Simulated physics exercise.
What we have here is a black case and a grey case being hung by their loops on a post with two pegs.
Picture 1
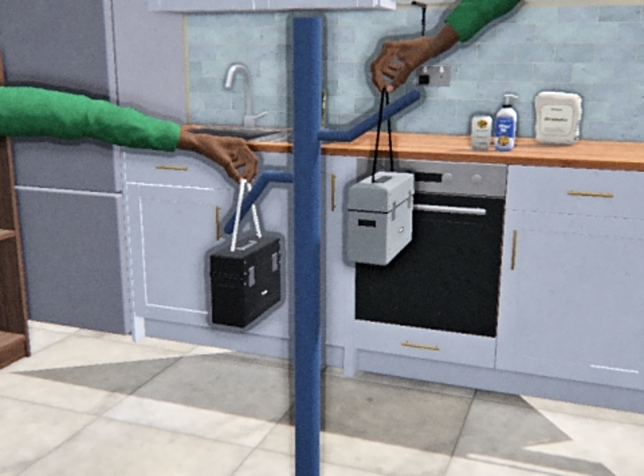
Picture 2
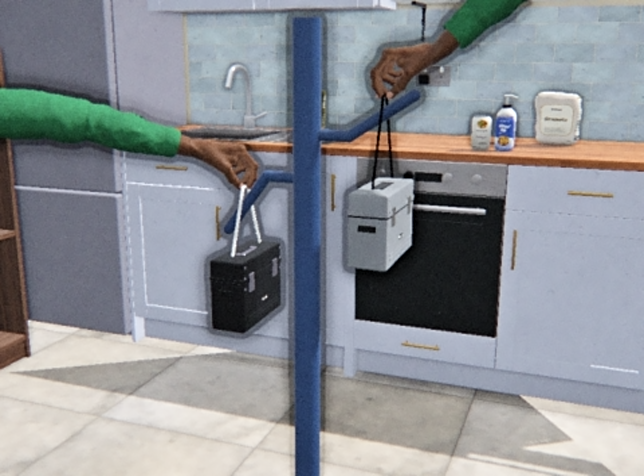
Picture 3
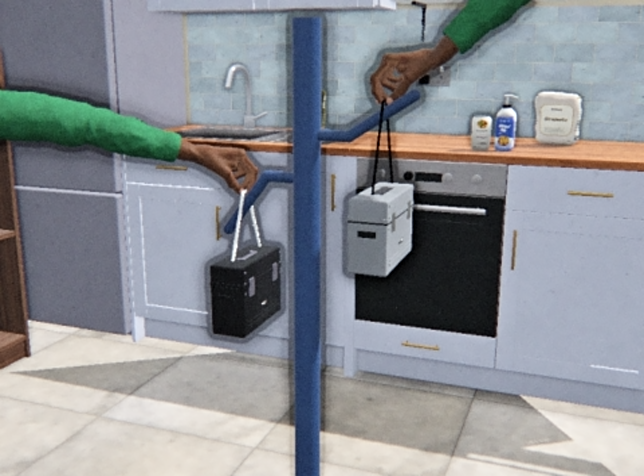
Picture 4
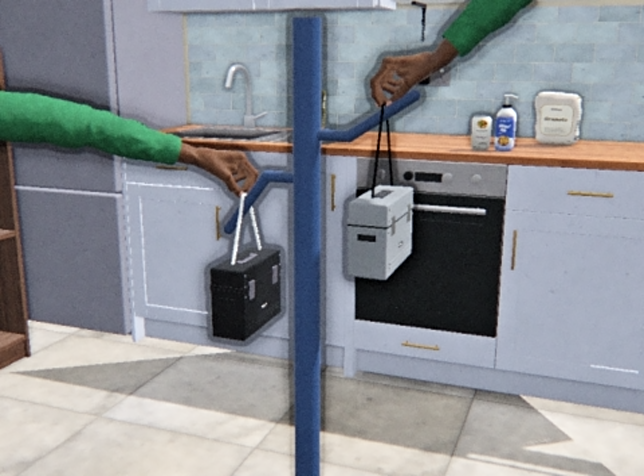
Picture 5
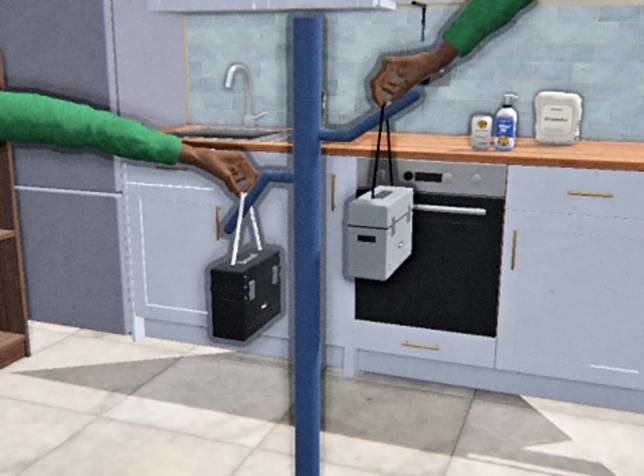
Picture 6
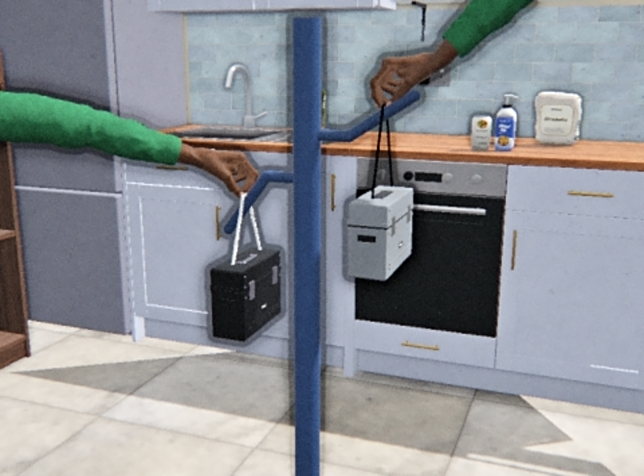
Black case and grey case held by their loops beside a blue two-pegged post, two hands lowering them slightly, then keeping still.
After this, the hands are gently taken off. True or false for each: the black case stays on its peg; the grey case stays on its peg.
Black case staying put: False; grey case staying put: True.
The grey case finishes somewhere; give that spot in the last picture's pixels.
End point approx. (354, 252) px.
Then, 0.40 s on from there, black case on the floor; grey case still up near (369, 242).
Then, 0.74 s on from there, black case on the floor; grey case still up near (338, 251).
In the end, black case on the floor; grey case still up near (354, 252). The black case drops to the floor and the grey case remains on its peg.
